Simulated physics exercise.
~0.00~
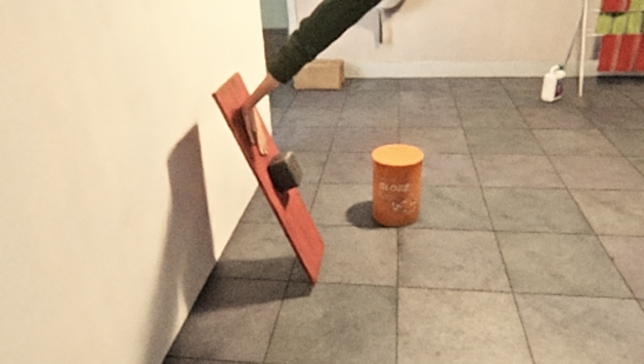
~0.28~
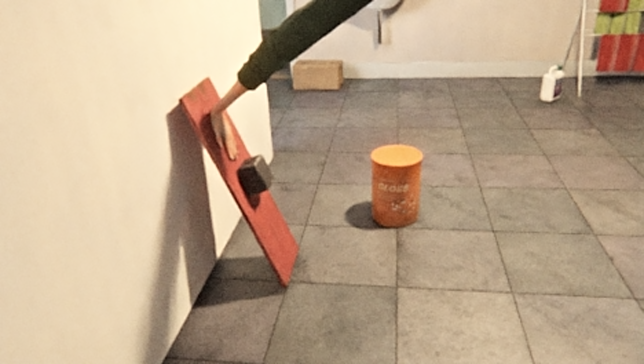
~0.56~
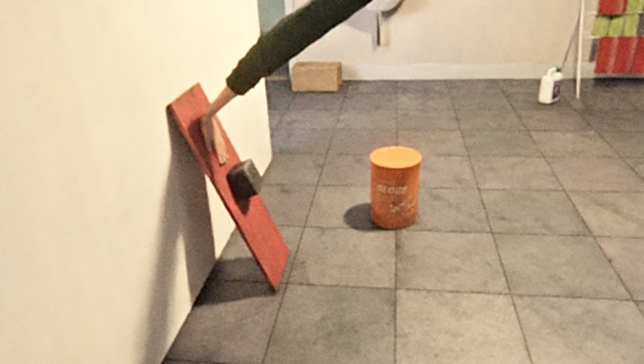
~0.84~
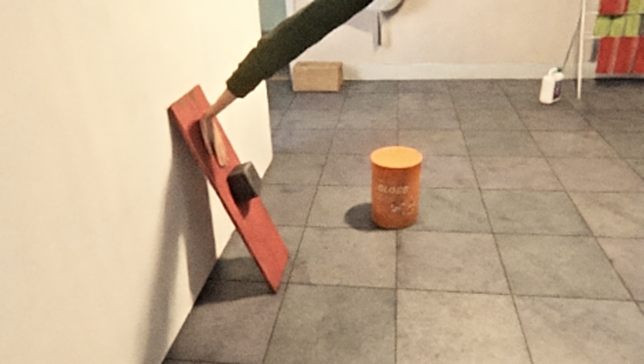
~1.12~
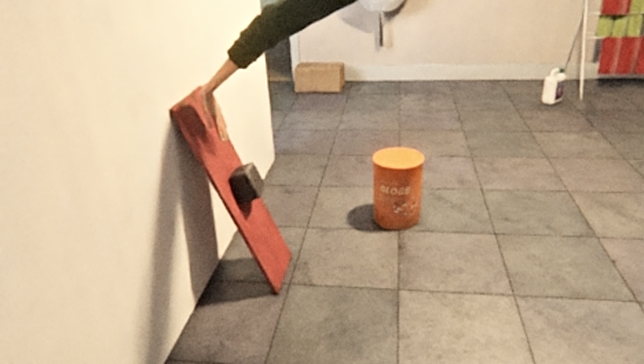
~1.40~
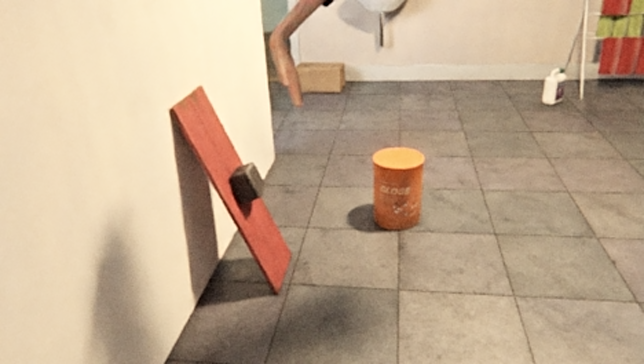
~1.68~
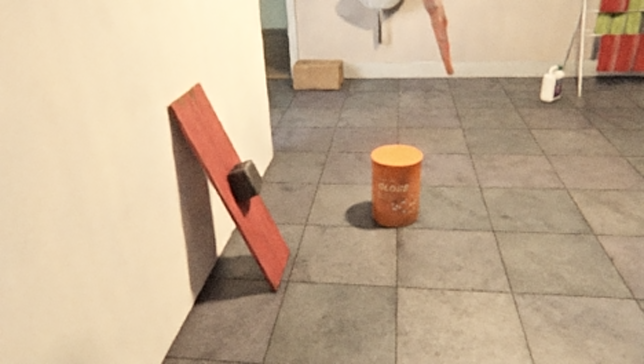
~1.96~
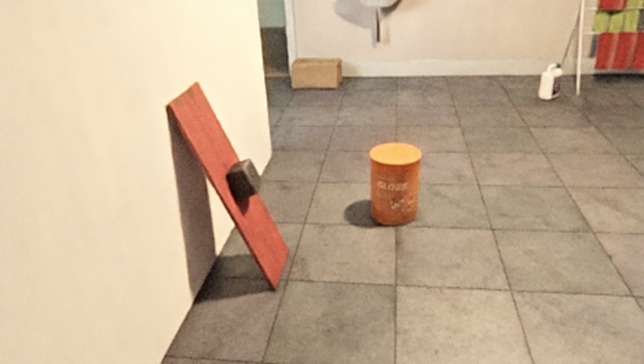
A red board with a small dark block on its face is held by a hand near a bare pale wall, an orange pail standing on the grey tiled floor to the right. The hand moves the board left until its top leans against the wall, its foot resting on the tiles. The hand stays on it briefly, then lets go and draws back, and the arm passes off to the right and out of view. The board does not slip. It remains leaning on the wall with the block still on it, and the pail stands where it was.
